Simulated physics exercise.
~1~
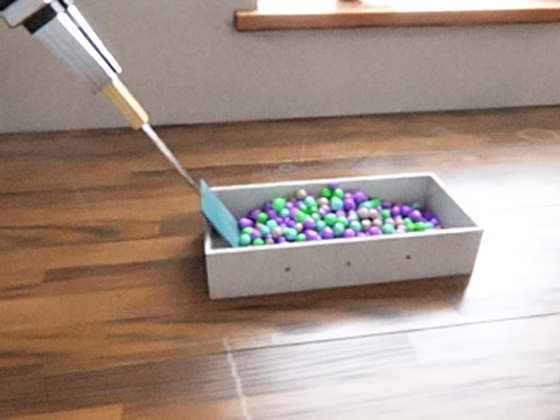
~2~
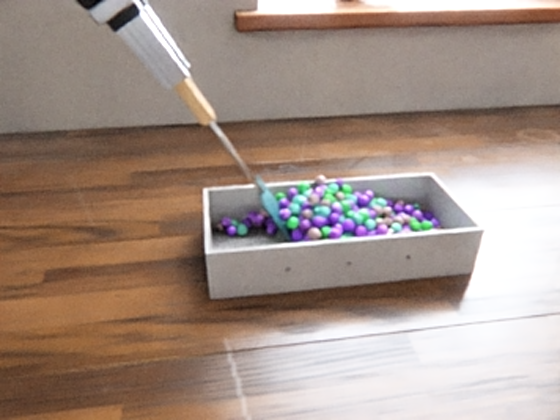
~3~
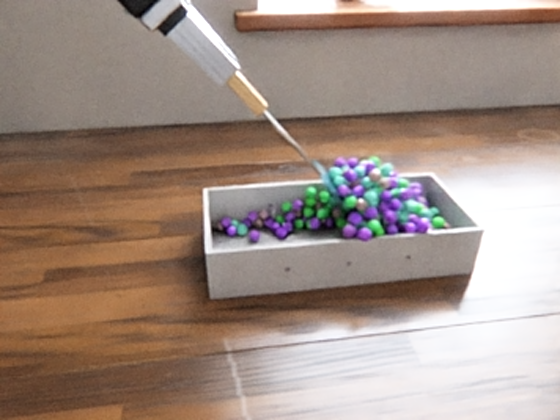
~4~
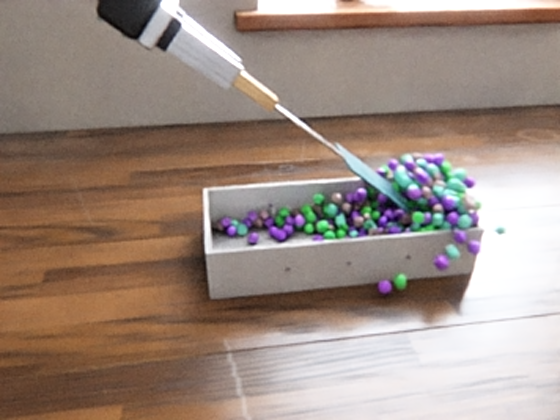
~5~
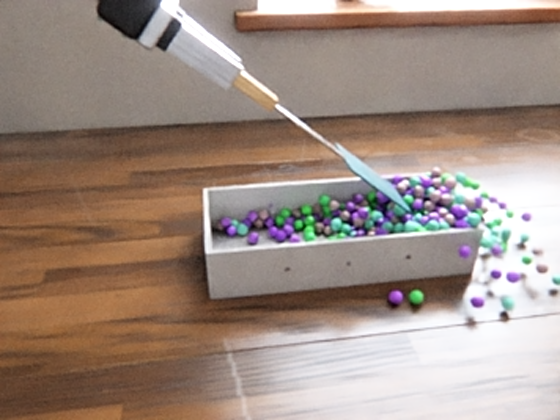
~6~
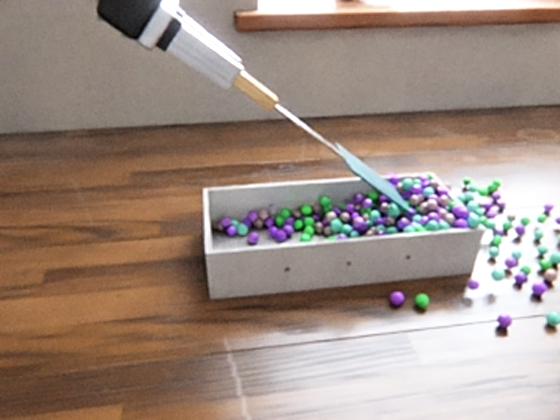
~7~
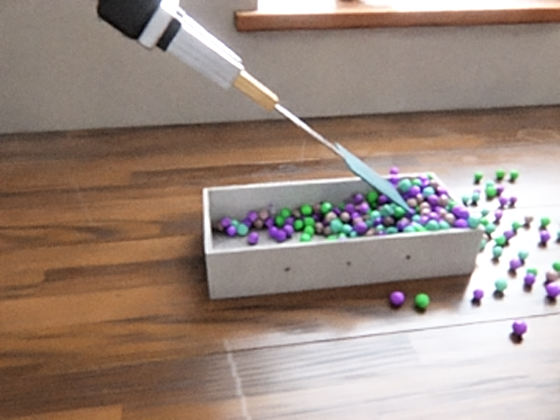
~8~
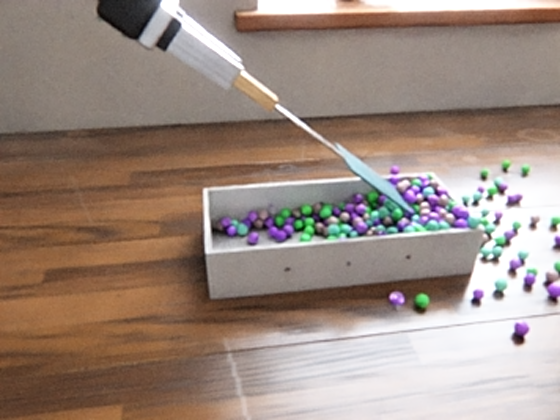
A robot arm's teal paddle swept right through a pale trough of purple, green and grey balls, heaping them up until some spilled over the far right end, then stopped and rested there while the scattered balls settled on the wooden surface.
